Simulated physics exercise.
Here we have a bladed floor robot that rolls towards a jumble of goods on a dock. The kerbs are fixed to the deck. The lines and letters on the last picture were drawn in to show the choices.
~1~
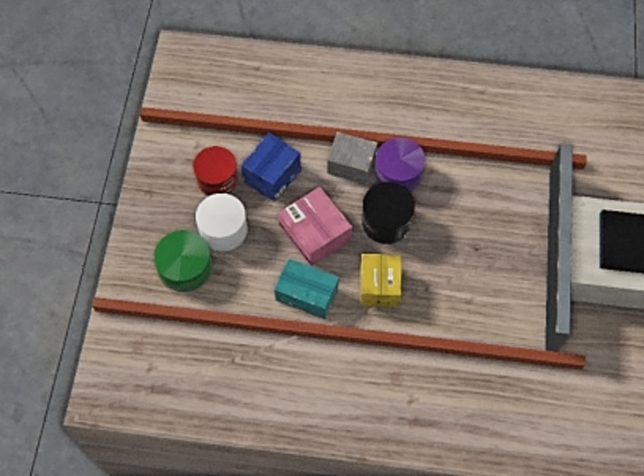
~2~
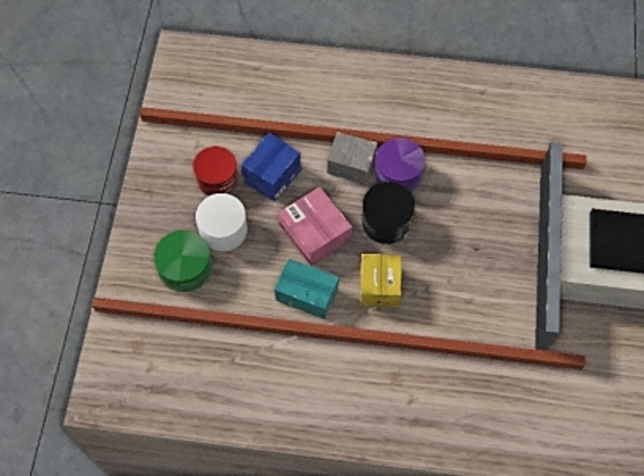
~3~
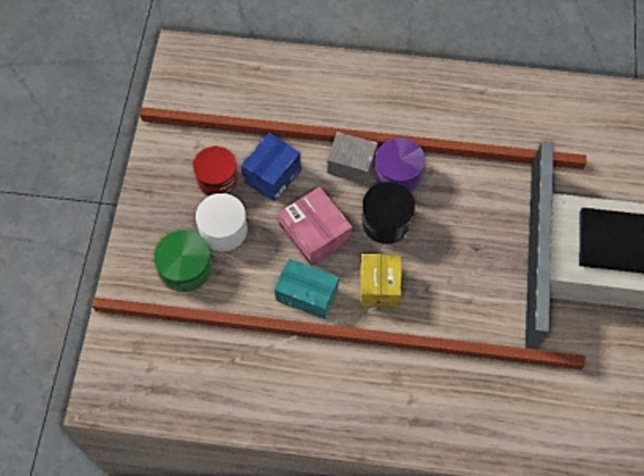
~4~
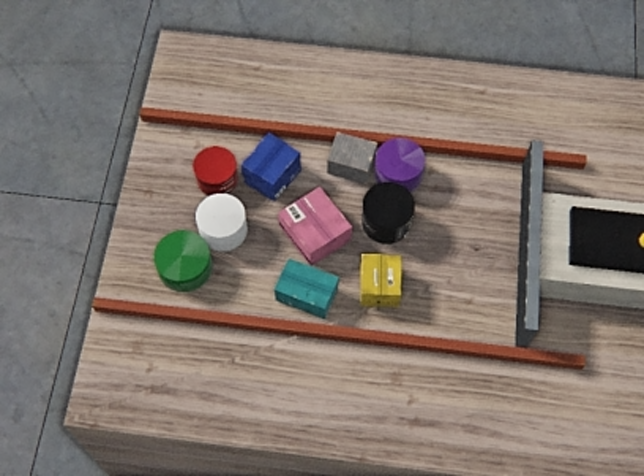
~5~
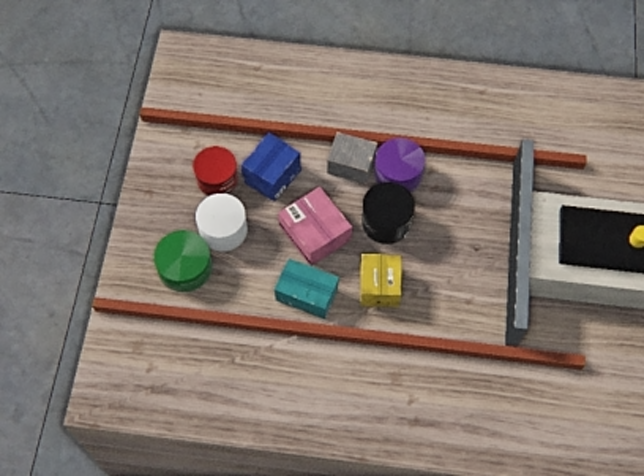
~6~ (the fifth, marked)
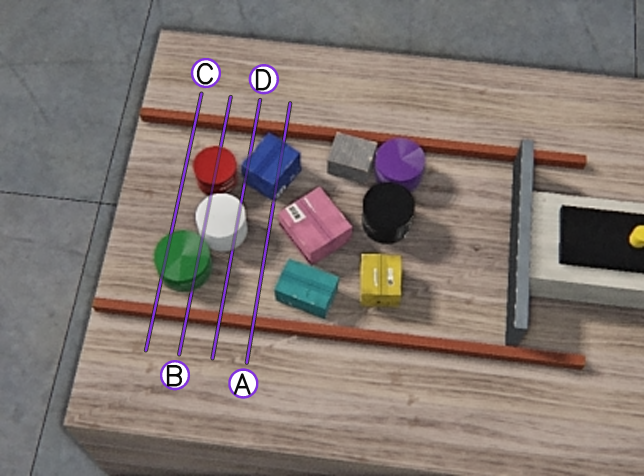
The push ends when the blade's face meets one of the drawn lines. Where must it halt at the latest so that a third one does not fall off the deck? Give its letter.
At D, and not beyond.
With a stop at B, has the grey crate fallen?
No.
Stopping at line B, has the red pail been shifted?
By then, yes.
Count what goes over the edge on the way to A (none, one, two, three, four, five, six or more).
By then, none.
On the marked copy, A at (270, 224); B at (207, 217); C at (176, 214); D at (238, 221).
Taking D. A third of the way, robot (494, 226); purple canister (393, 166); green canister (184, 261).
Two thirds of the way, robot (390, 214); red pail (205, 169); white canister (198, 213).
When it is over, robot (311, 205); red pail (137, 157); green canister (117, 247); none fallen.
As for the rest, A is within the limit but short; B drops three; C drops six.
